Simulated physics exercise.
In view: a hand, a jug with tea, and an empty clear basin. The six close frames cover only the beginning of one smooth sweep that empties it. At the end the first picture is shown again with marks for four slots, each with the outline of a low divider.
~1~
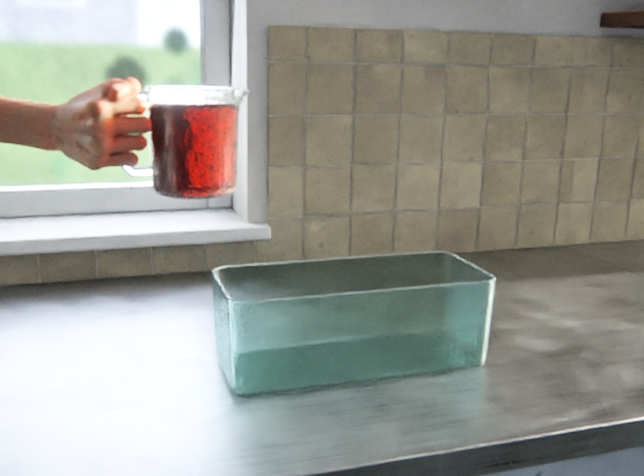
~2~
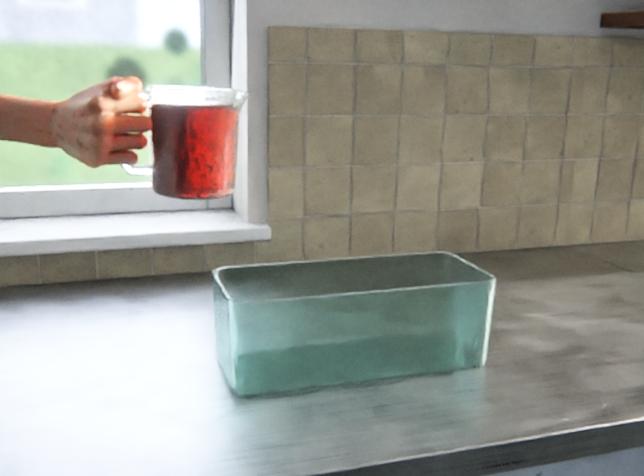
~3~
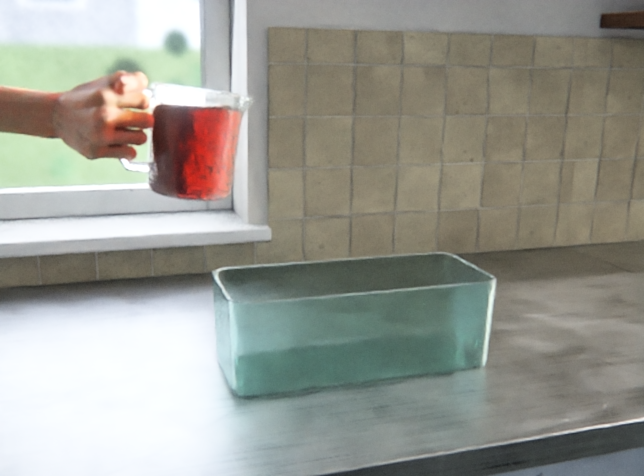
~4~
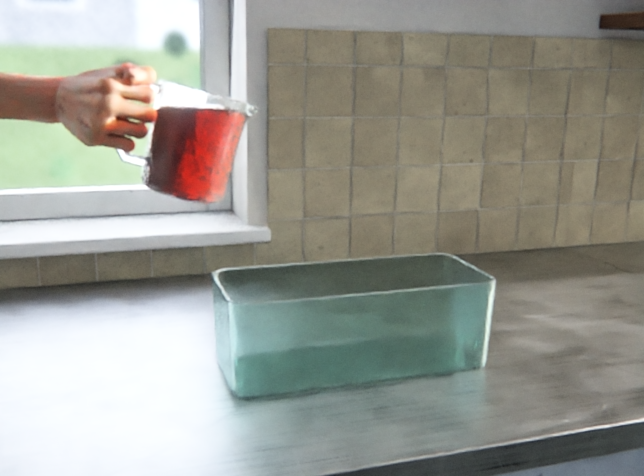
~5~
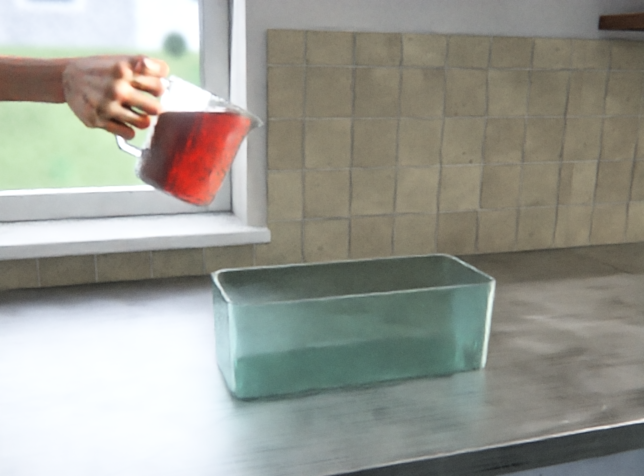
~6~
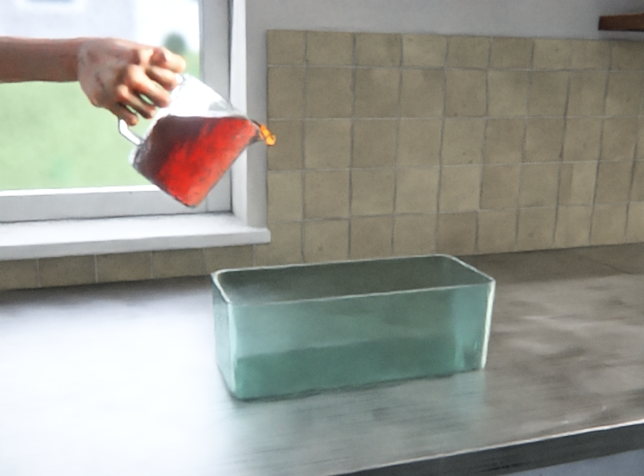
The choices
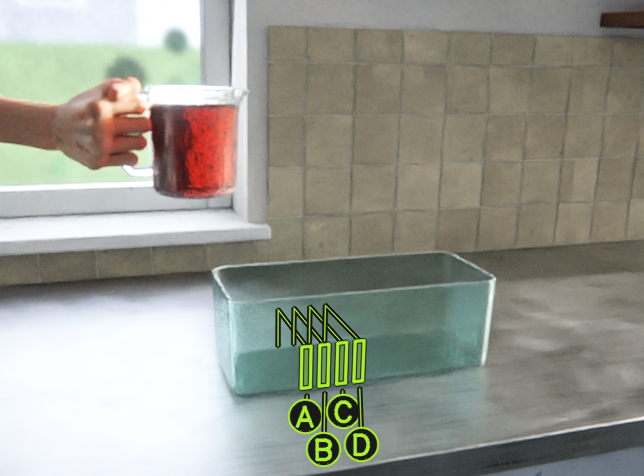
A hand tilting a glass jug of red tea rightward above an empty clear basin, a little tea just passing the lip.
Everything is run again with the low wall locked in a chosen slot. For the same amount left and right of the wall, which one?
I would pick place B.
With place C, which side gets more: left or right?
More ends on the left.
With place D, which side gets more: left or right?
The left one.
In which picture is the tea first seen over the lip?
Picture 6.
On the marked copy, A at (307, 395); B at (324, 392); C at (342, 390); D at (359, 388).
If A is chosen, about 22 % ends left of the wall and 77 % right of it.
If B is chosen, about 54 % ends left of the wall and 45 % right of it.
If C is chosen, about 80 % ends left of the wall and 14 % right of it; 6 % is lost outside.
If D is chosen, about 90 % ends left of the wall and 3 % right of it; 7 % is lost outside.
